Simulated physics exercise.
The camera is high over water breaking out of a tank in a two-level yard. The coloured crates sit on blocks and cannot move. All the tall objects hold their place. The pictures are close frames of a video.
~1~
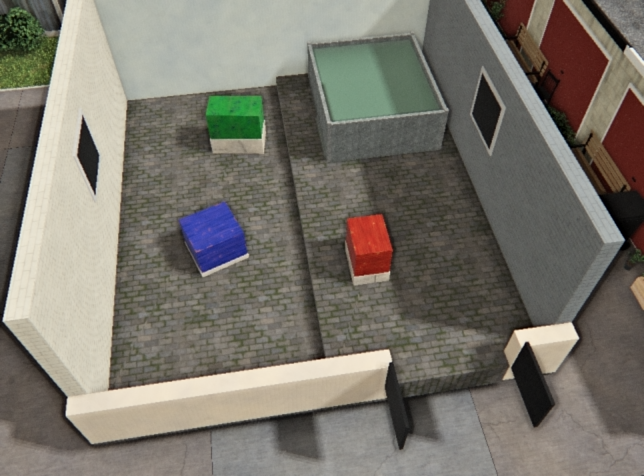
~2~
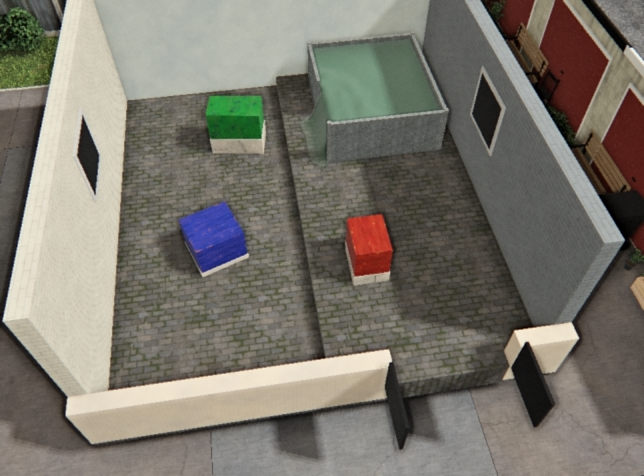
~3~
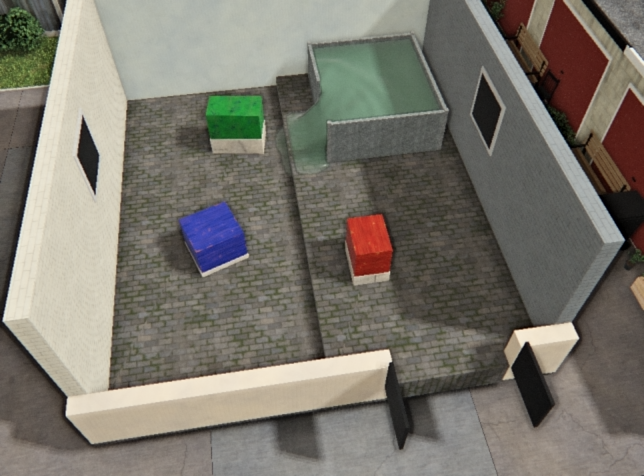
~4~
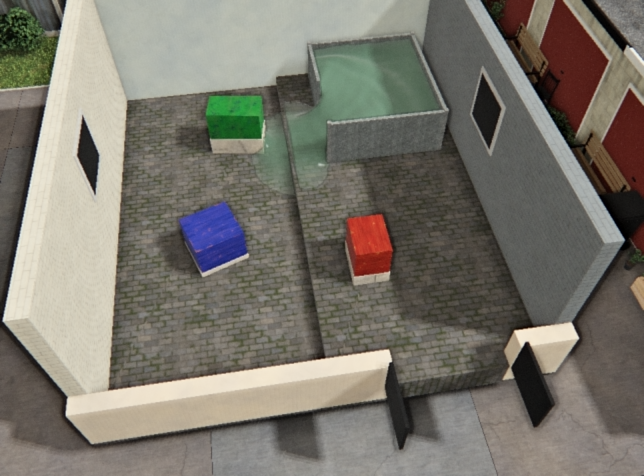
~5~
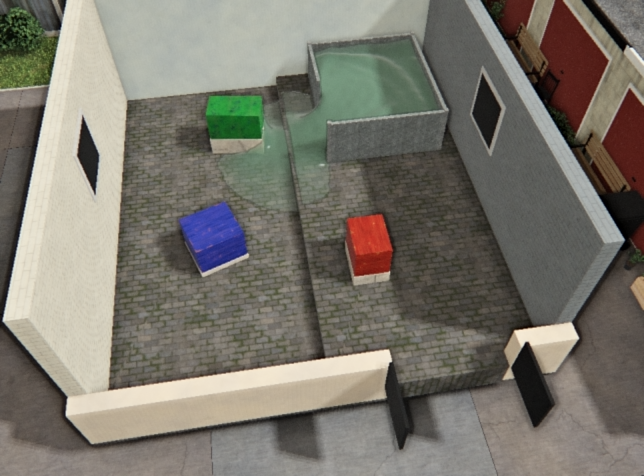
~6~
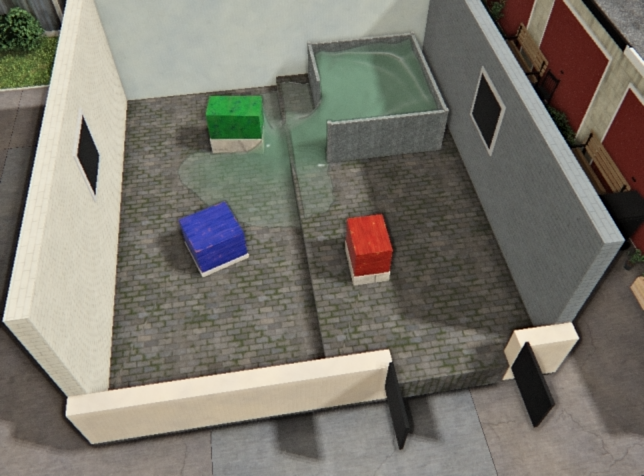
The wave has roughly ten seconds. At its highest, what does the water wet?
One by one: The blue crate is soaked; the red crate keeps dry; the green crate is soaked.
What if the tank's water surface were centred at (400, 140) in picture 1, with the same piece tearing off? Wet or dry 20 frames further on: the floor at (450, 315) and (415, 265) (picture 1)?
As listed: Clear, not flooded.
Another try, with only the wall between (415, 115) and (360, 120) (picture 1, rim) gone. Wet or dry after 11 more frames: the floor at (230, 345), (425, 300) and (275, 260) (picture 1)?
One after the other: Wet, covered, flooded.
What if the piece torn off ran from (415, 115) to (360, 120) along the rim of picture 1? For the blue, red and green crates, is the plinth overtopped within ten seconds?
My reading: Blue crate takes water, red crate takes water, green crate remains dry.
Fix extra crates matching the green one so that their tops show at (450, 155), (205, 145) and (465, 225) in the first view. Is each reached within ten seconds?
In that order: Keeps dry, is soaked, stays dry.
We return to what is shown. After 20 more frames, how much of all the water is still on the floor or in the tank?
Some 100 per cent.
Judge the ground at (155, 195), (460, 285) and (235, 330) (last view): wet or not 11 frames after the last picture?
One after the other: Covered, no water, wet.
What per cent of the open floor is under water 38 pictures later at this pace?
Roughly 60 per cent.
A moment on, water covers 30 % of the floor; the blue crate water round its plinth, the red crate not reached, the green crate water round its plinth.
Next, water covers 45 % of the floor; the blue crate water round its plinth, the red crate water round its plinth, the green crate water round its plinth.
Then, water covers 55 % of the floor; the blue crate water round its plinth, the red crate water round its plinth, the green crate water round its plinth.
Later, water covers 60 % of the floor; the blue crate water round its plinth, the red crate water round its plinth, the green crate water round its plinth.
In the end, water covers 60 % of the floor; the blue crate was topped, the red crate stayed above the water, the green crate was topped.
